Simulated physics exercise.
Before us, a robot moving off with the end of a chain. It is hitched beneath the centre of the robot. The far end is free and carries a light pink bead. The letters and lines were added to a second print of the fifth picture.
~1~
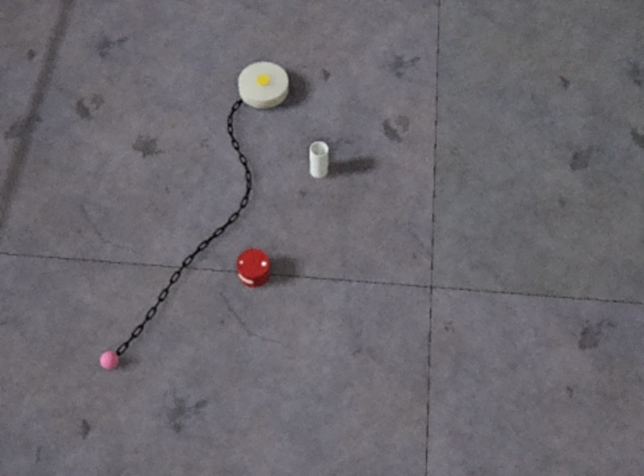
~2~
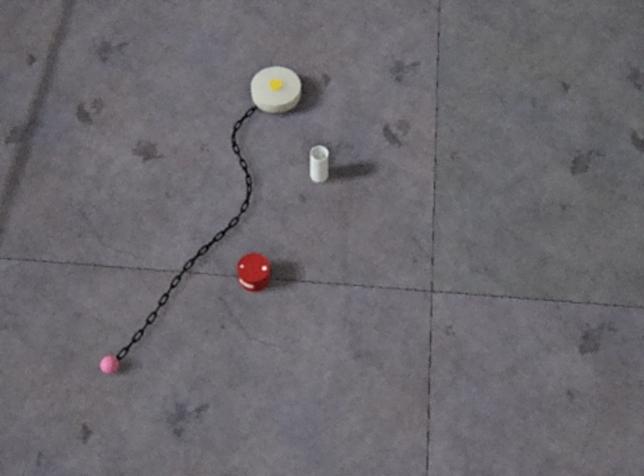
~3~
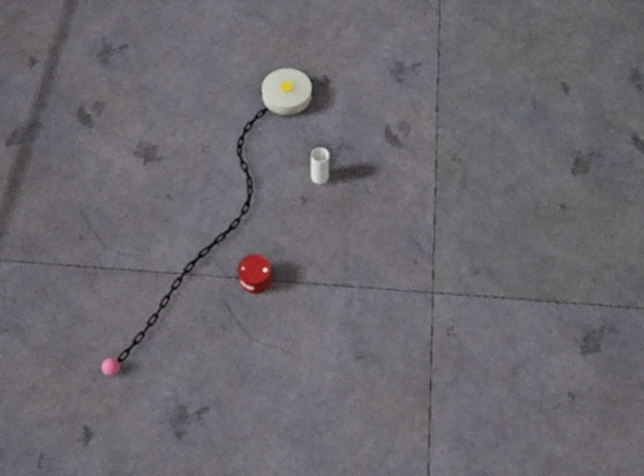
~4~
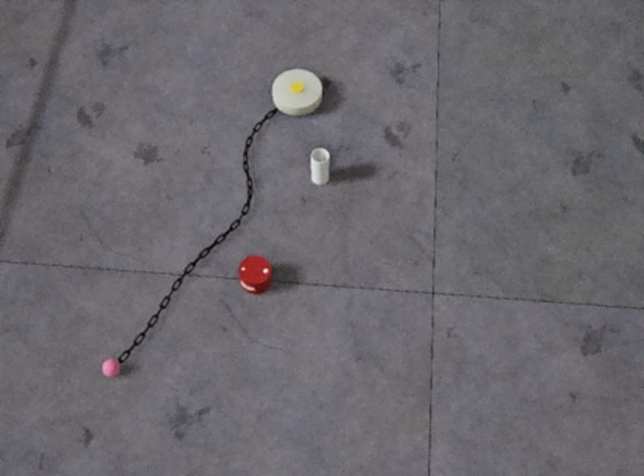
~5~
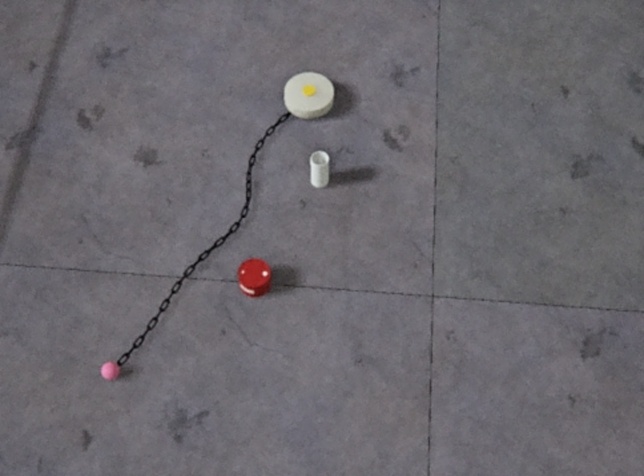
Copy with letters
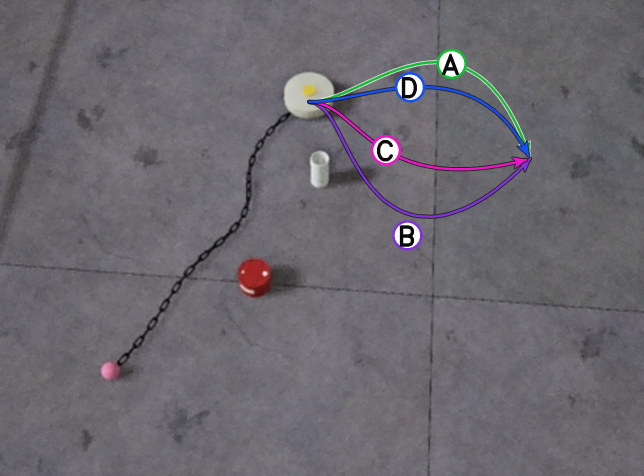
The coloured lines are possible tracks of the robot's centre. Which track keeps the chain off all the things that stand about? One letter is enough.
It should follow A.
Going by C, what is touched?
It is the white post.
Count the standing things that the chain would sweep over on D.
One.
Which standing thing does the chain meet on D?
It meets the white post.
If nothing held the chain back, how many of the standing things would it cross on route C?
It sweeps one.
On the marked copy, A from (309, 102) via (440, 62) to (529, 155); B from (309, 102) via (399, 210) to (530, 159); C from (309, 102) via (408, 161) to (526, 160); D from (309, 102) via (434, 88) to (528, 155).
With A. Early on, robot (408, 61), middle of the chain (288, 167), free end (173, 291).
Further on, robot (501, 92), middle of the chain (339, 140), free end (213, 245).
At the end, robot (532, 154), middle of the chain (354, 145), free end (219, 238); nothing has been touched.
As for the rest, B meets the white post and red tub; C meets the white post; D meets the white post.
